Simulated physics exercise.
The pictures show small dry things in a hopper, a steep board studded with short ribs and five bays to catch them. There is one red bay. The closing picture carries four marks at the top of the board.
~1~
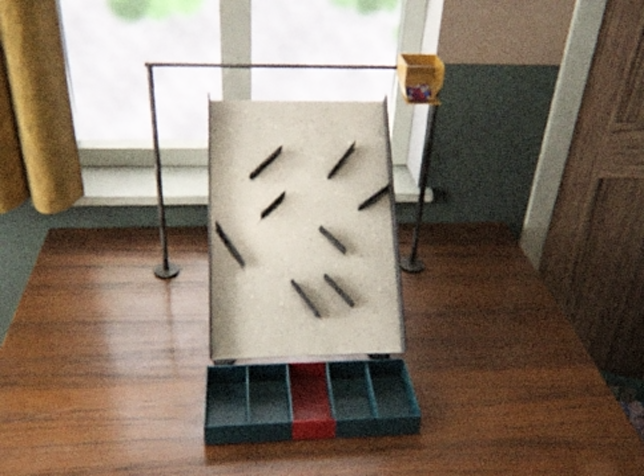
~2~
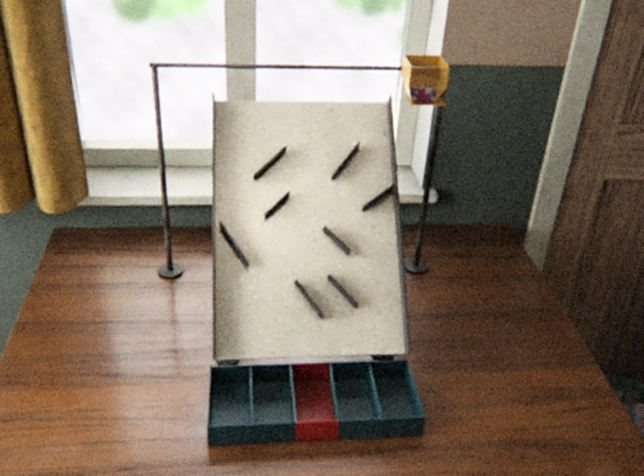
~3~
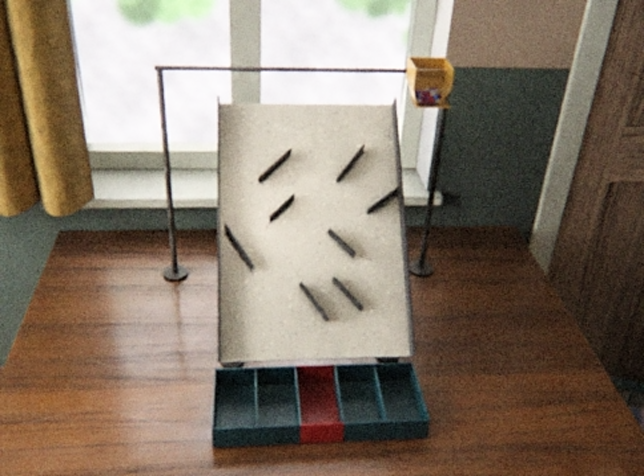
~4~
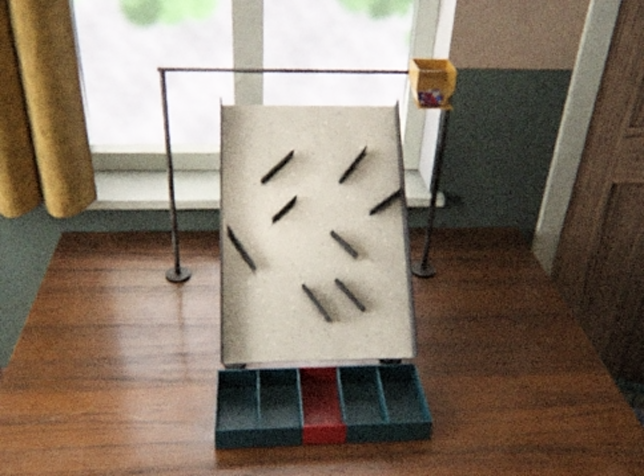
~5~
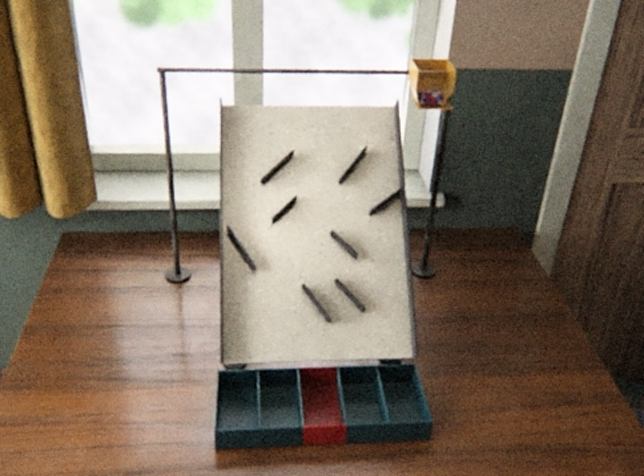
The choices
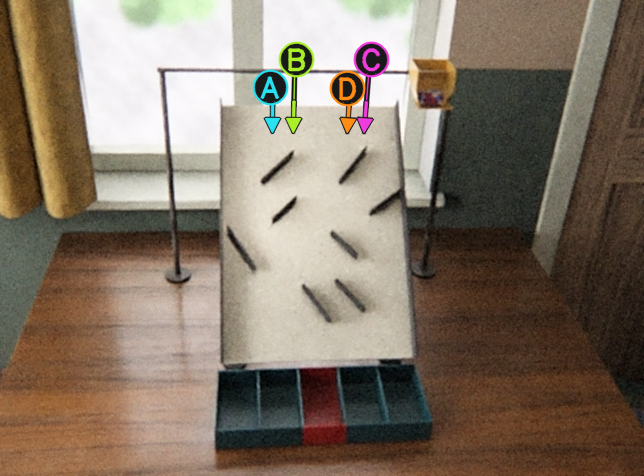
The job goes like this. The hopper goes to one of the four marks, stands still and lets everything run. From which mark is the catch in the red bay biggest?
A is best.
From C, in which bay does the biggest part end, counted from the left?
The fifth from the left.
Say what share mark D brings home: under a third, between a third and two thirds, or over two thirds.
It is under a third.
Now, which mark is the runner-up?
Mark B.
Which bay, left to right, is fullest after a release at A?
The third from the left.
On the marked copy, mark A meets the board at (272, 127); mark B meets the board at (293, 127); mark C meets the board at (364, 127); mark D meets the board at (347, 127).
Choosing A, roughly half in the red bay, roughly a third in other bays, about a tenth outside the box.
Choosing B, about a tenth in the red bay, roughly two thirds in other bays, roughly a quarter outside the box.
Choosing C, just a few in the red bay, the larger part in other bays, roughly a quarter outside the box.
Choosing D, just a few in the red bay, the larger part in other bays, about a tenth outside the box.
